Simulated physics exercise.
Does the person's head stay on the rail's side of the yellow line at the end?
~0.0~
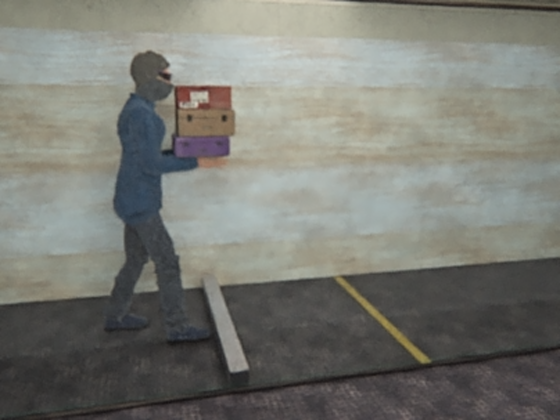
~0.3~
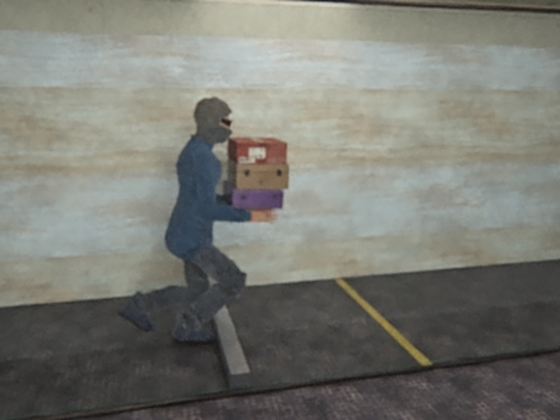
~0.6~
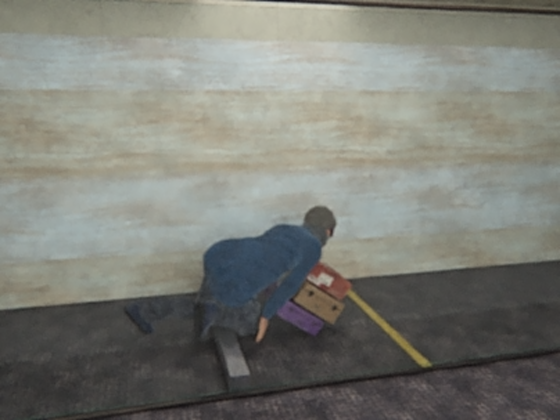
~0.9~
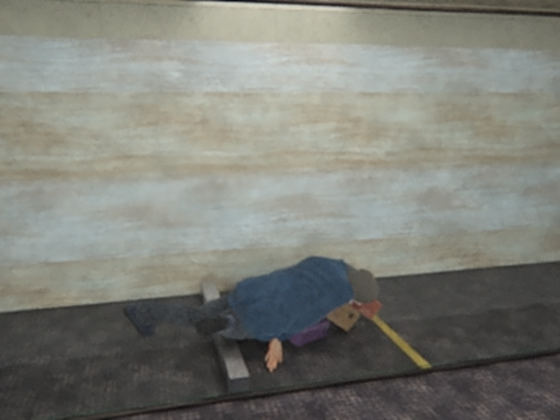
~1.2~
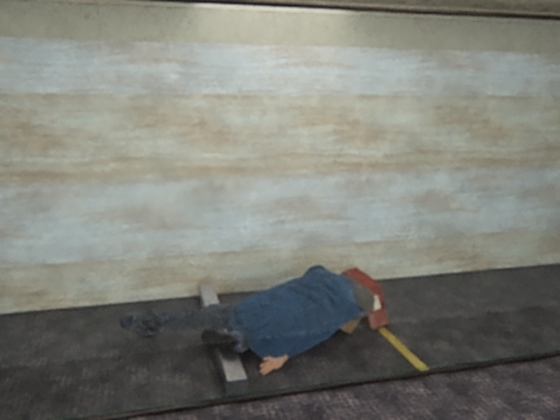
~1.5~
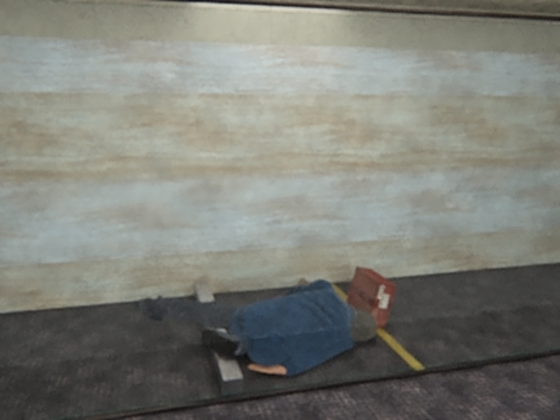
Yes, the person's head comes to rest just short of the yellow line, on the side nearer the rail.
